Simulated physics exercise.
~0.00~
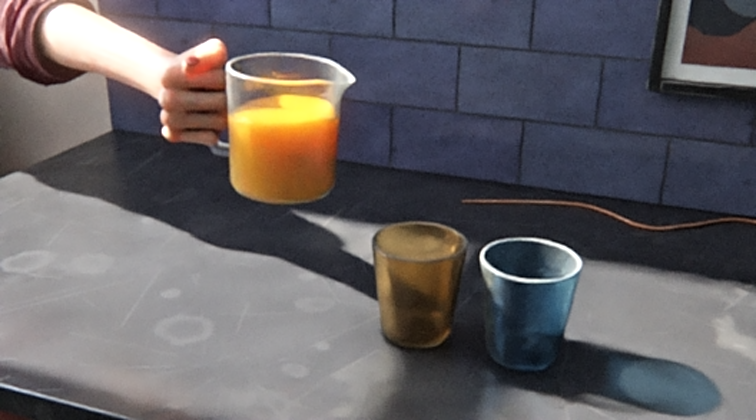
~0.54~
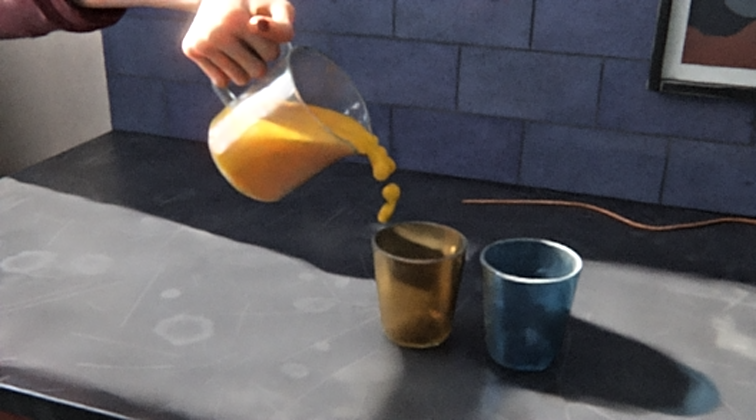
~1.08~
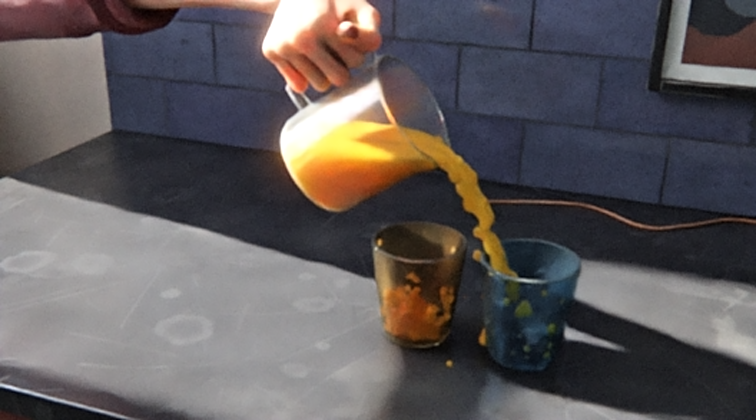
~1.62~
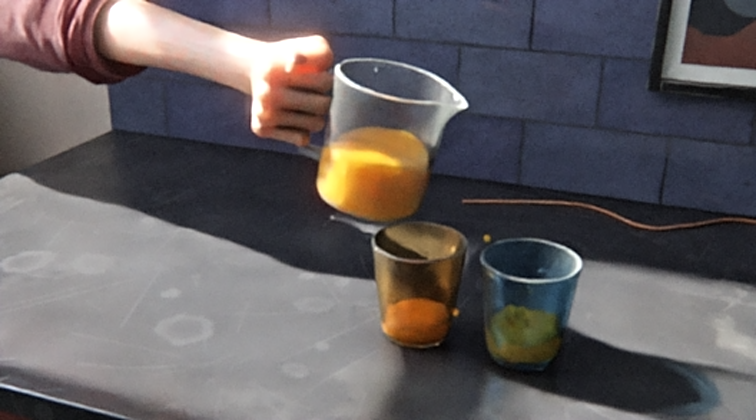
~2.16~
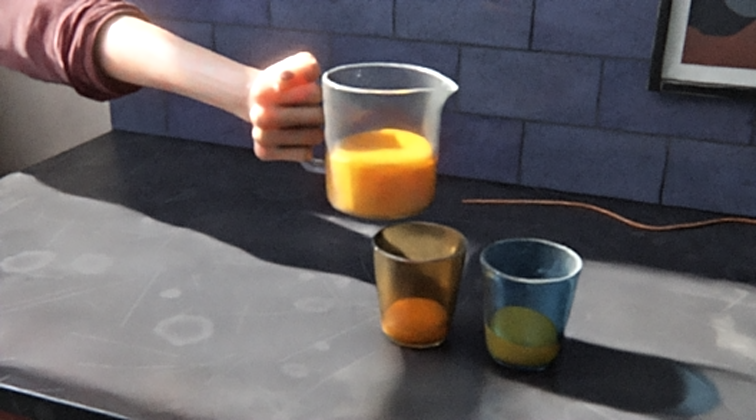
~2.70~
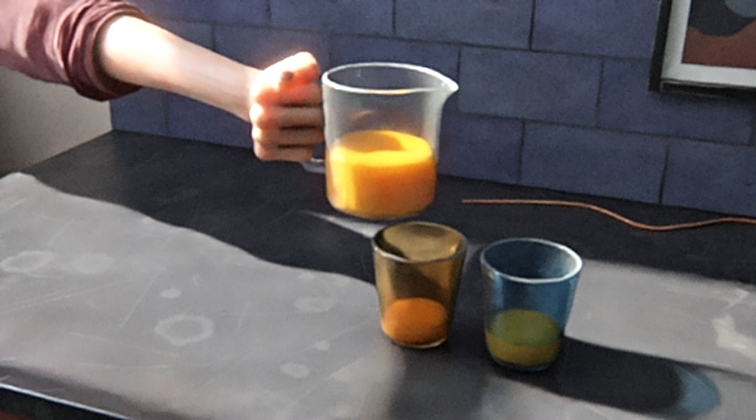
We see a hand tilt a glass jug of orange juice while moving it right over two empty tumblers, amber and blue, pouring into each in turn. The jug comes back level, still partly full, and both tumblers end with a little juice at the bottom.
